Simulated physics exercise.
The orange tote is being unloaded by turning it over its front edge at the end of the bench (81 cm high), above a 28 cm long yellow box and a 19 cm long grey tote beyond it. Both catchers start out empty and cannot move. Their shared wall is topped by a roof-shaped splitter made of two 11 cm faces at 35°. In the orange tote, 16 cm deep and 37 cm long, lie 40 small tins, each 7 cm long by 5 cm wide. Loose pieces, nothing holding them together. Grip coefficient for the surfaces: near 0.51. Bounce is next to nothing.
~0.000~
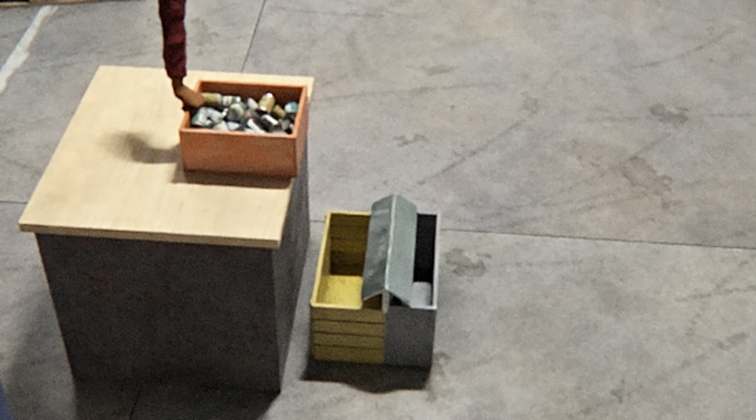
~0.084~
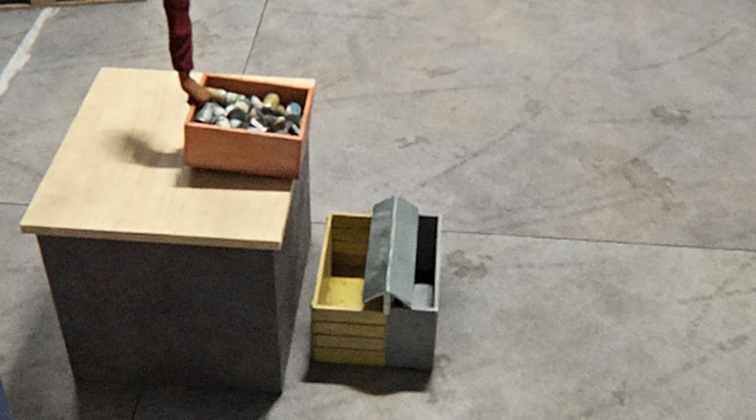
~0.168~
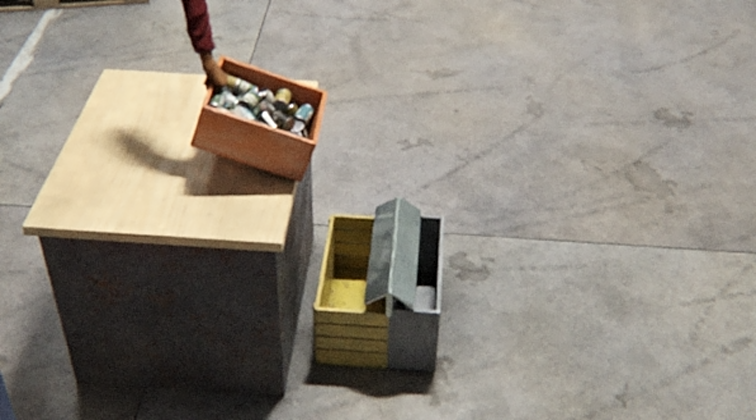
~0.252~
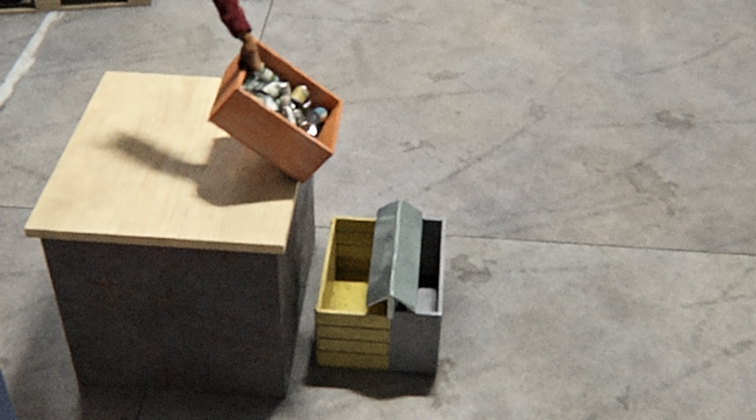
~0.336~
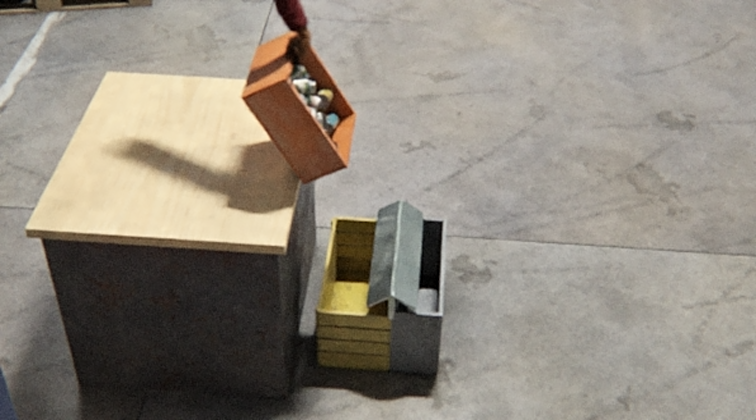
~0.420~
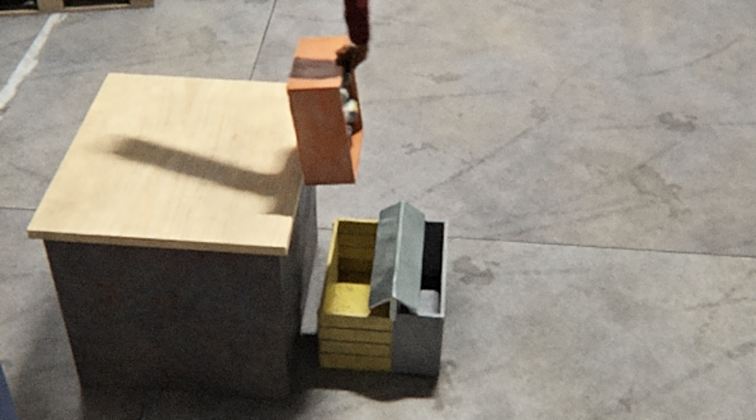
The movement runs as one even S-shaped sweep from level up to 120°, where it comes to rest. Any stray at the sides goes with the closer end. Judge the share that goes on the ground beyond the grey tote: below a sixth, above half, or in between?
I'd expect most of the load to land on the ground beyond the grey tote.
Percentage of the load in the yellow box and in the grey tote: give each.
Shares: Approx. 20 % and 20 %.
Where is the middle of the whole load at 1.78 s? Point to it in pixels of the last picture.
Estimated centre in the last picture: (496, 307).
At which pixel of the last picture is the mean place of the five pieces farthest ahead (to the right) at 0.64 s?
(441, 166).
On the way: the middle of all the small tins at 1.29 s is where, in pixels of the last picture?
The centre sits near (476, 309).
After 0.64 s, tilt 119°; 13 still in the orange tote and 27 in the air.
After 0.91 s, tilt 120°; 2 still in the orange tote, 1 in the yellow box, 5 in the grey tote, 17 on the ground beyond the grey tote and 15 in the air.
After 1.29 s, tilt 120°; 5 in the yellow box, 7 in the grey tote, 22 on the ground beyond the grey tote and 6 in the air.
When it is over (at 1.78 s), 7 in the yellow box, 8 in the grey tote, 1 on the ground short of the yellow box and 24 on the ground beyond the grey tote. Asked share, 24 of 40, 60 per cent.
